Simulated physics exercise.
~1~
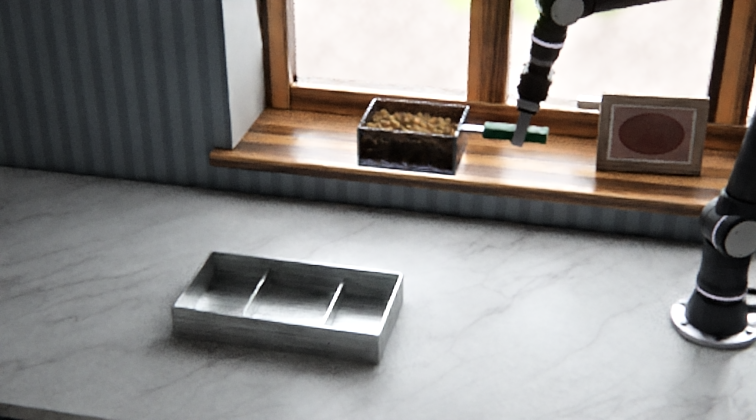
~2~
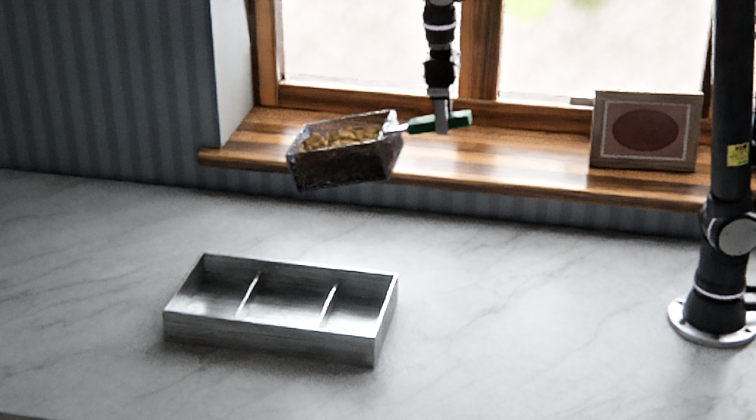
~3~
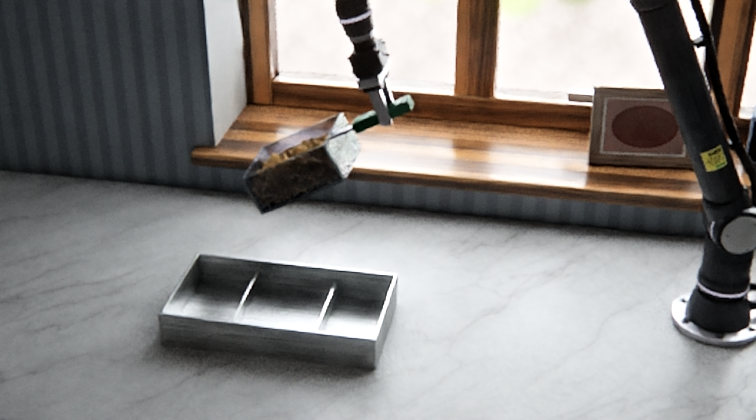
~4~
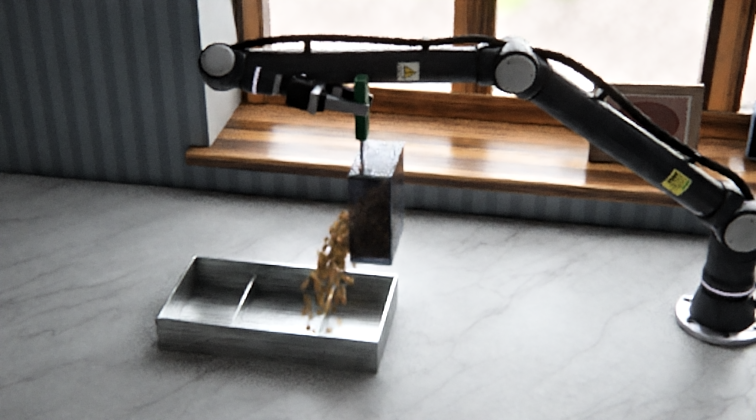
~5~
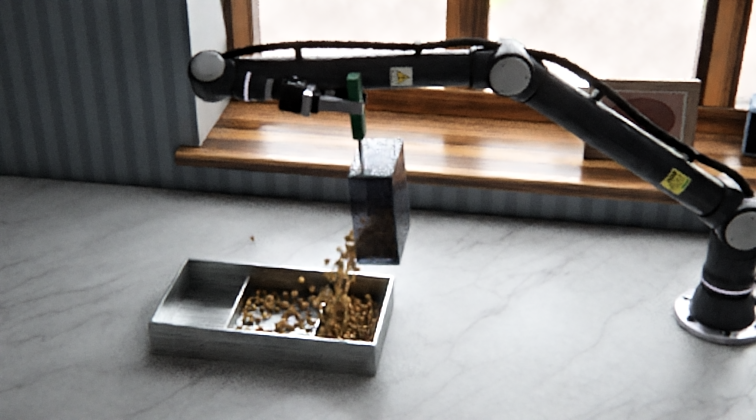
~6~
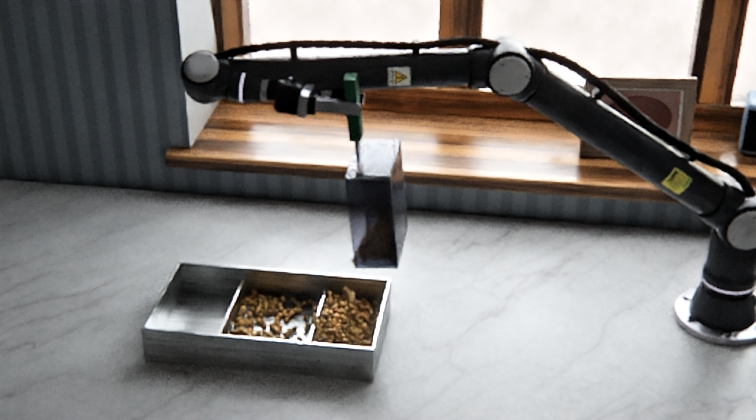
Robot arm lifting a box of chickpeas from a windowsill and tipping them into the middle and right sections of a tray.
